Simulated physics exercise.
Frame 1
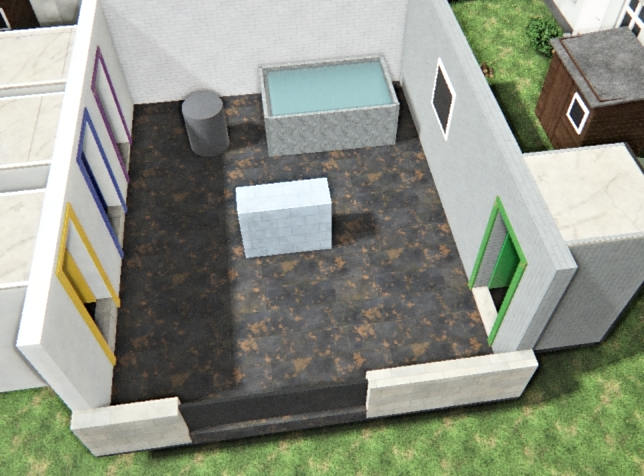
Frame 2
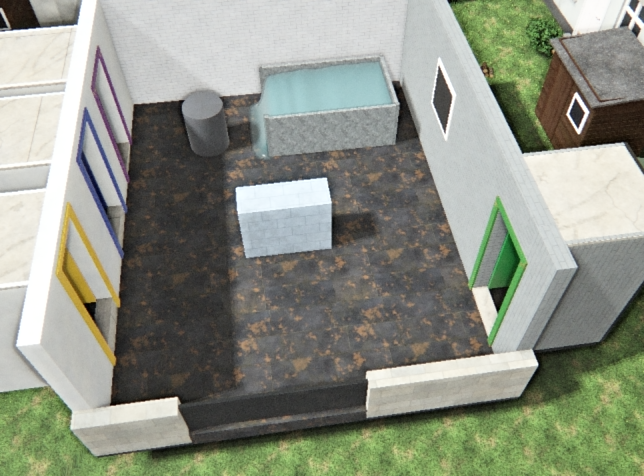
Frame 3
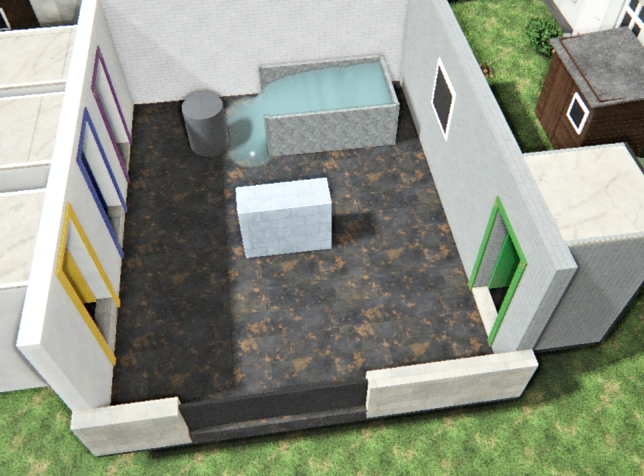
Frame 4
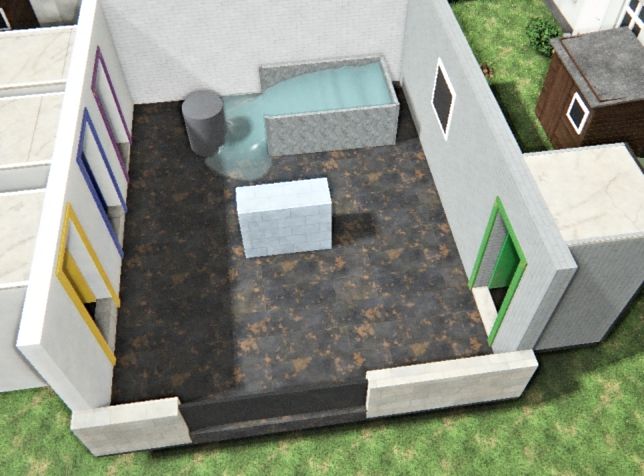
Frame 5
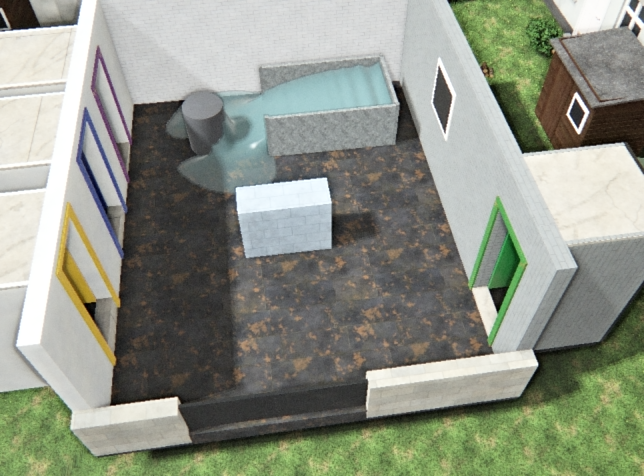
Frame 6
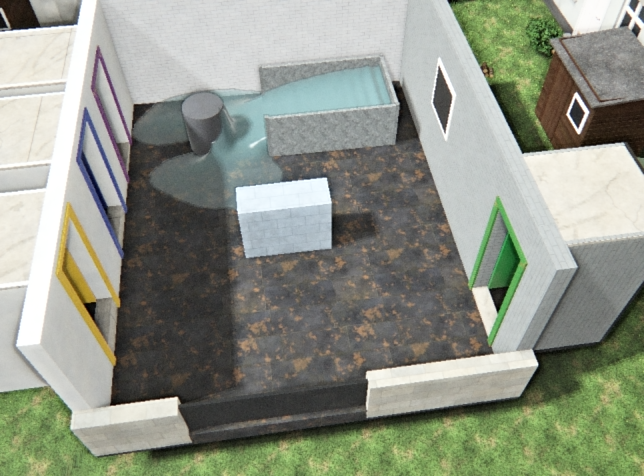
A grey stone tank of pale blue water stands against the back wall of a white-walled, open-topped yard with a dark mottled floor, seen from a fixed high view. A grey cylinder is to its left, a pale block near the centre, purple, blue and yellow doorways left, a green one right. Water pours from the tank's left end, spreads forward, then around the cylinder and leftward.
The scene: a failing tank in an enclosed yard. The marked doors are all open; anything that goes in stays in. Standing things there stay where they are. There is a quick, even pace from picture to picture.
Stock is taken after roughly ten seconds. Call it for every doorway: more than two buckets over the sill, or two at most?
My call: The yellow door two at most; the purple door more than two; the blue door two at most; the green door more than two.
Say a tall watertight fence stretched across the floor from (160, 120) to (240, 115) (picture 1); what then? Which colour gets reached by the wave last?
The green one comes last.
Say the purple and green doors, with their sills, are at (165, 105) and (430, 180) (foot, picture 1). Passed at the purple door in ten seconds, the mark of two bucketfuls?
As I see it, the purple door comes in higher.
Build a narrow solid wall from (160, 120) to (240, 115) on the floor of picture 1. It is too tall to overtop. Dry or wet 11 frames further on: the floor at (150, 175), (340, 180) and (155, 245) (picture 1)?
Taking the points in turn, they are inundated, high and dry and inundated.
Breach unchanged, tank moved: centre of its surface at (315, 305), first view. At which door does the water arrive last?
I say the door marked green.
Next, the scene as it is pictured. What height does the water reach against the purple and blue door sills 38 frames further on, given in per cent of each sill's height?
I'd put the first at close to 90 per cent and the second at close to 20 per cent.
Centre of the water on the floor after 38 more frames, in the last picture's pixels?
My guess is about (271, 238).
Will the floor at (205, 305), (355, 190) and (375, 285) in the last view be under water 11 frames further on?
Result, as listed: Wetted / not wetted / not wetted.
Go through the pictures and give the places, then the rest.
The first frame shows the tank at (327, 89) is whole and still.
In the second frame, water pours out at (268, 119) and has run to (262, 103).
In the third frame, water pours out at (268, 120) and has run to (242, 101).
In the fourth frame, the front is at a hidden place, out from the gap at (268, 121).
In the fifth frame, the front is at (172, 123), out from the gap at (268, 122).
In the sixth frame, water pours out at (268, 122) and has run to (139, 126).
A moment on, water covers 25 % of the floor; the yellow door not reached, the purple door wet at the sill, nothing in, the blue door wet at the sill, nothing in, the green door not reached.
Next, water covers 45 % of the floor; the yellow door wet at the sill, nothing in, the purple door under two buckets in, the blue door wet at the sill, nothing in, the green door not reached.
Then, water covers 55 % of the floor; the yellow door wet at the sill, nothing in, the purple door over two buckets in, the blue door wet at the sill, nothing in, the green door not reached.
Later, water covers 90 % of the floor; the yellow door wet at the sill, nothing in, the purple door over two buckets in, the blue door wet at the sill, nothing in, the green door over two buckets in.
In the end, water covers 100 % of the floor; the yellow door wet at the sill, nothing in, the purple door over two buckets in, the blue door wet at the sill, nothing in, the green door far over two buckets in.
